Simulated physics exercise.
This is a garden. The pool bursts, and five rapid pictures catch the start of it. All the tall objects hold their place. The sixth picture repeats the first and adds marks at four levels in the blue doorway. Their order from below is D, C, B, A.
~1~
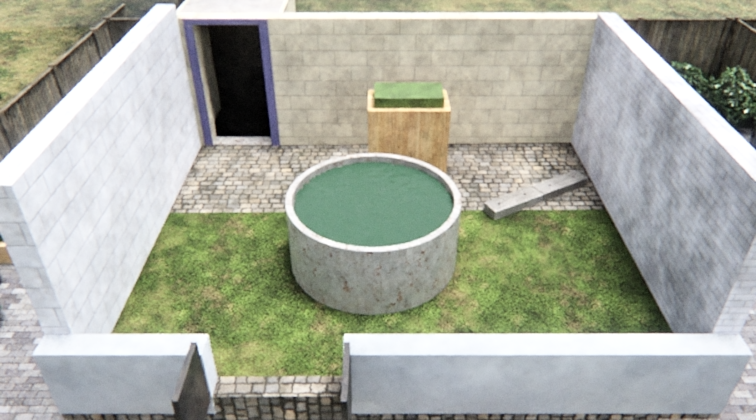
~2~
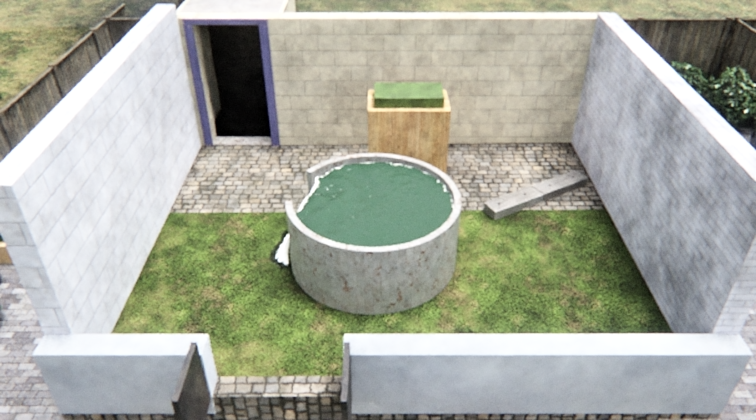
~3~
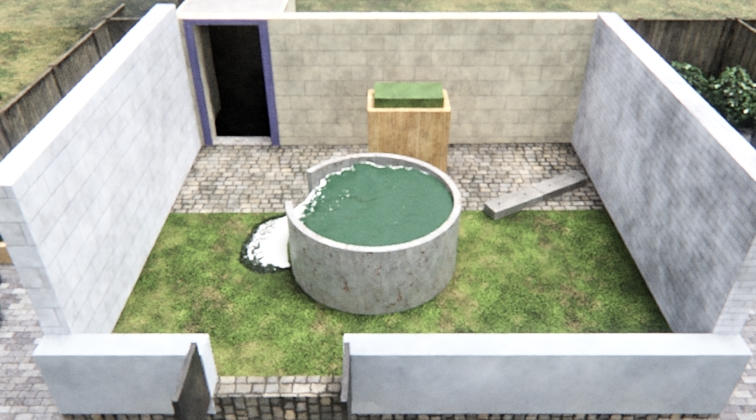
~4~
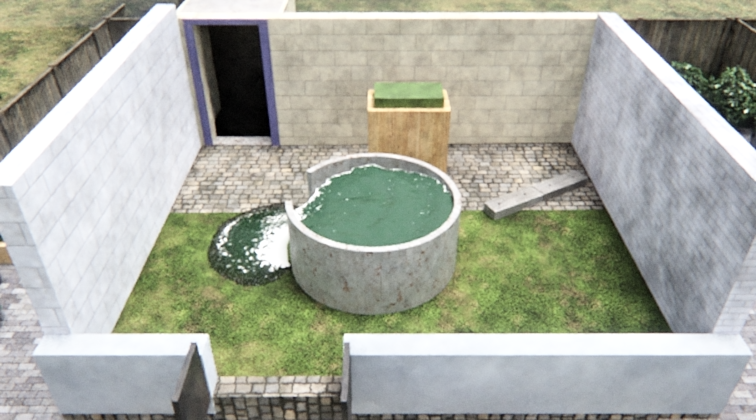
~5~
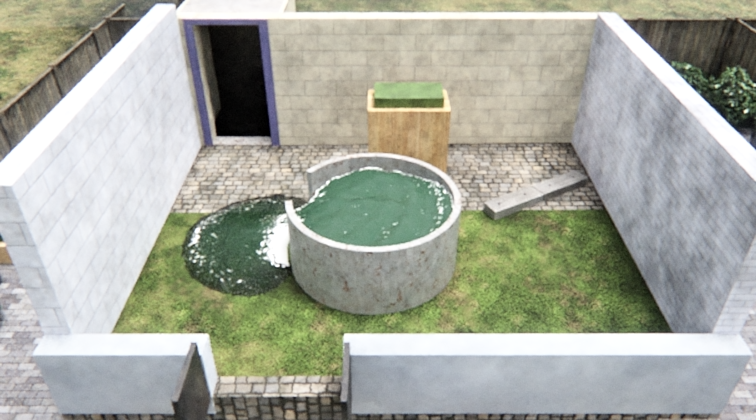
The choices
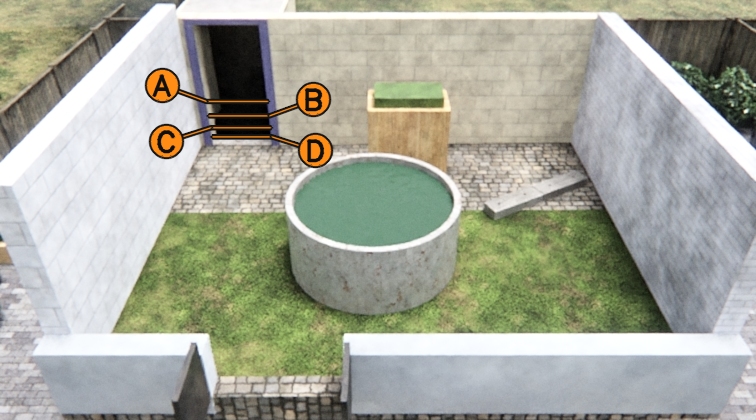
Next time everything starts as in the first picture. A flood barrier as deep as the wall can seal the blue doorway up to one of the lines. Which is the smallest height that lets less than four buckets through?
The answer is line C.
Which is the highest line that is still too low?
Line D.
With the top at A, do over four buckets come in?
No, that is safe.
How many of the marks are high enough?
Three of them.
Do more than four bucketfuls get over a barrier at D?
Yes, that goes wrong.
On the marked copy, A at (237, 101); B at (239, 115); C at (240, 127); D at (242, 136); from the bottom up D, C, B, A.
For line A, nothing gets over.
For line B, nothing gets over.
For line C, a splash gets over, under a bucket.
For line D, about 9 bucketfuls get in.
